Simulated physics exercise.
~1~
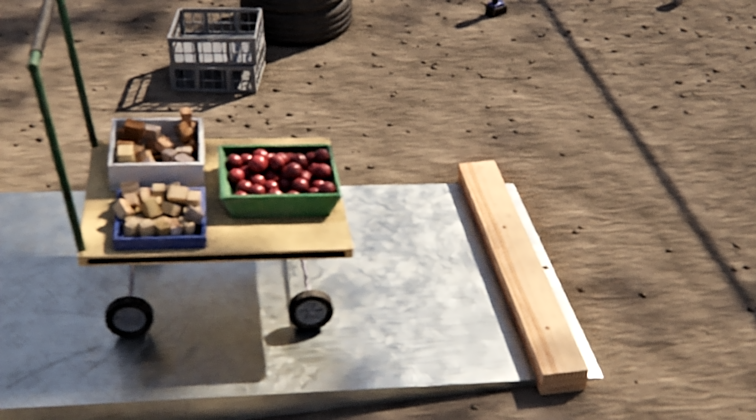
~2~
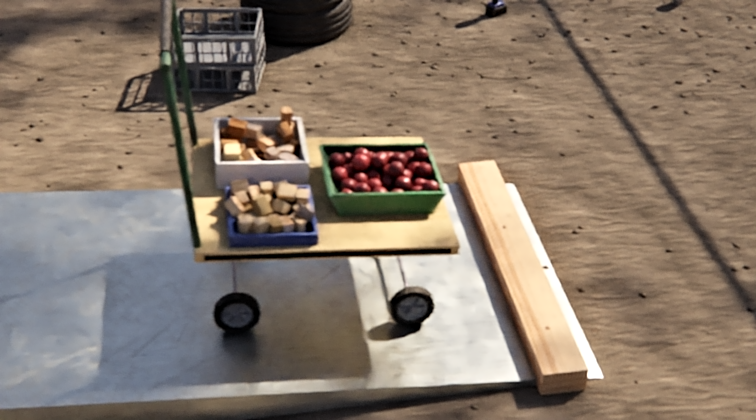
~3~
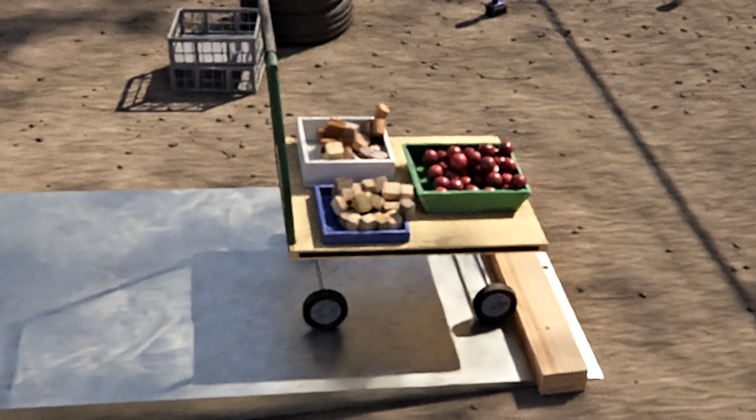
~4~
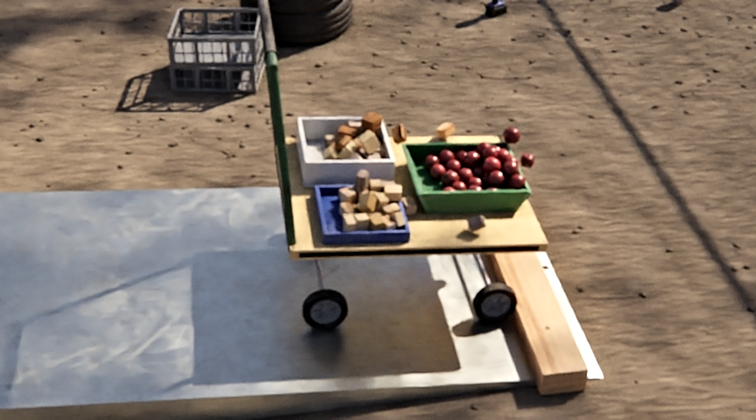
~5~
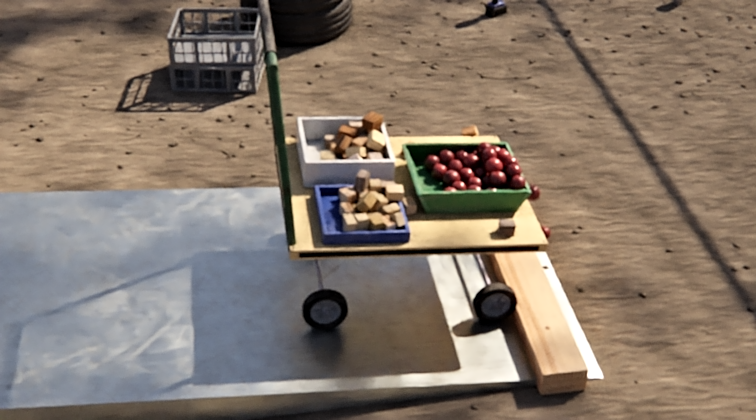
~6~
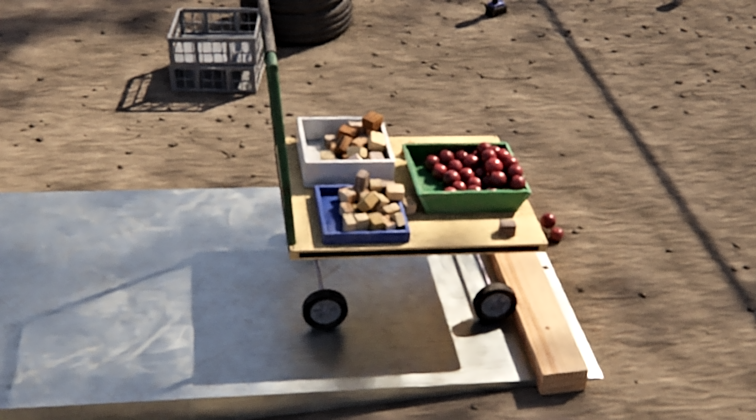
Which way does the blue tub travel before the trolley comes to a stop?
The blue tub travels to the right, carried along on the trolley until it stops at the wooden beam.
On a patch of bare dirt, a trolley carrying tubs of red apples and wooden blocks rolled right along a pale sheet and stopped against a wooden beam, jolting a few pieces loose; two apples ended up just beyond the deck's right edge.
